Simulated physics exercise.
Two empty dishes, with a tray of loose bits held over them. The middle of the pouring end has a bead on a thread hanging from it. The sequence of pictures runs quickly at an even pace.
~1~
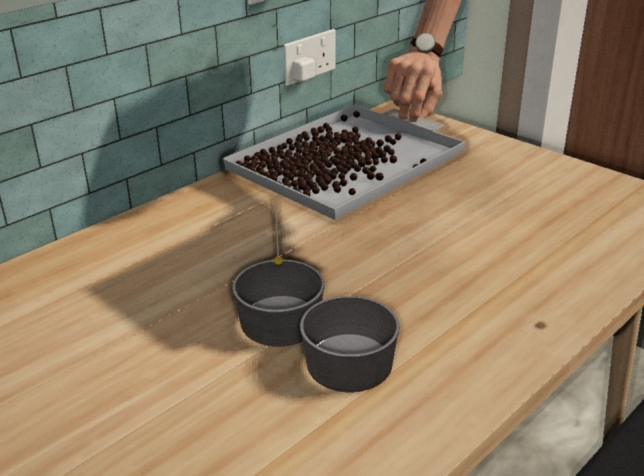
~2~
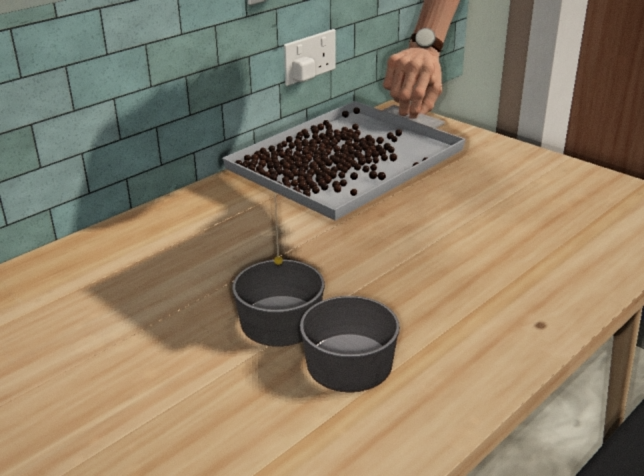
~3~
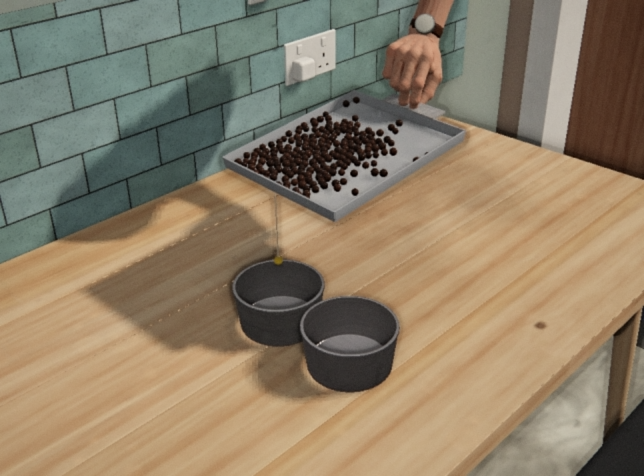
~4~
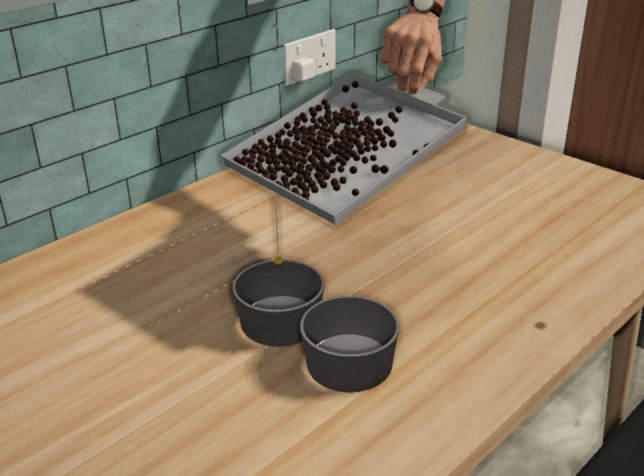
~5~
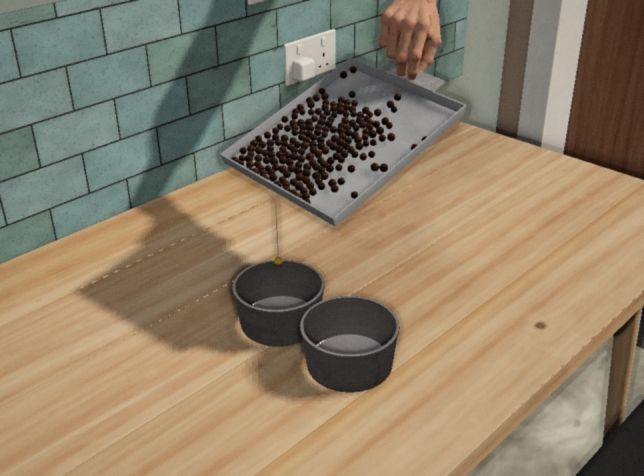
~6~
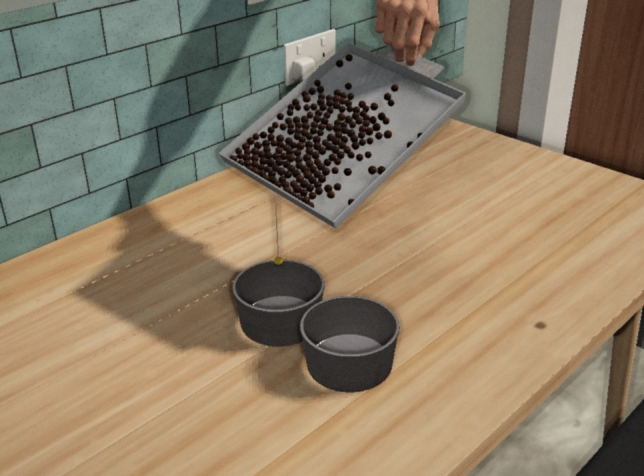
A hand raises the far end of a grey tray, and brown balls shift toward its near edge.
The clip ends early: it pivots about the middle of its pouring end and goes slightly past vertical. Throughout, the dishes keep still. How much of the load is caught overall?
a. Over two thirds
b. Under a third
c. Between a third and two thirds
Answer: A.
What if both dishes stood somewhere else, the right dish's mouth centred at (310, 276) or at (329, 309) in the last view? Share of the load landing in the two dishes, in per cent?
It comes to roughly 10 per cent in one try and roughly 80 per cent in the next.
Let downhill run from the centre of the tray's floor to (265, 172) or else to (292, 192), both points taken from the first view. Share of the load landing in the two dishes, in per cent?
First heading 0 %, second heading 50 %.
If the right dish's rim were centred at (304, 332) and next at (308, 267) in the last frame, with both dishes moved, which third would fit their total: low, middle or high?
The first try: The middle third. The second: Below one third.
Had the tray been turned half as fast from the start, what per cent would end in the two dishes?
I'd say near 70 per cent.
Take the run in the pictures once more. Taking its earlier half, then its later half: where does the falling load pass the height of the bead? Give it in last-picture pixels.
Near (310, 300) and later near (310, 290).
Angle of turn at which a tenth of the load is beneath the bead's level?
Around 75 degrees of turn.
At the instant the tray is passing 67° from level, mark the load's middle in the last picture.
Mark it at roughly (304, 183) in the final frame.
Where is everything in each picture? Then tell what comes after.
Corners of the pouring end at (226, 158) and (335, 208), level; middle of the load at (324, 157), chocolate balls; left dish at (246, 319); right dish at (317, 363); bead on its thread at (278, 260), in the first picture.
Corners of the pouring end at (225, 158) and (335, 208), level; middle of the load at (324, 155), in the second picture.
Corners of the pouring end at (225, 157) and (335, 210), tipped barely, lowest at the right corner; middle of the load at (324, 151), in the third picture.
Corners of the pouring end at (224, 155) and (334, 214), tipped a little, lowest at the right corner; middle of the load at (323, 145), a stray few on the move, in the fourth picture.
Corners of the pouring end at (223, 154) and (334, 217), tipped clearly, lowest at the right corner; middle of the load at (321, 140), about a quarter on the move, in the fifth picture.
Corners of the pouring end at (221, 153) and (334, 220), tipped clearly, lowest at the right corner; middle of the load at (317, 140), nearly all on the move; left dish at (246, 319); right dish at (317, 363), in the sixth picture.
Soon after the last picture, tray tipped steeply; most on the tray; a stray few in the right dish; a stray few in the left dish; a small part in the air.
A little later, tray tipped past a quarter turn; a small part on the tray; about a third in the right dish; about a third in the left dish; a small part outside both; a small part in the air.
Later still, tray tipped past a quarter turn; about half in the right dish; about a third in the left dish; about a quarter outside both.
By the end, tray tipped past a quarter turn; about half in the right dish; about a third in the left dish; about a quarter outside both.
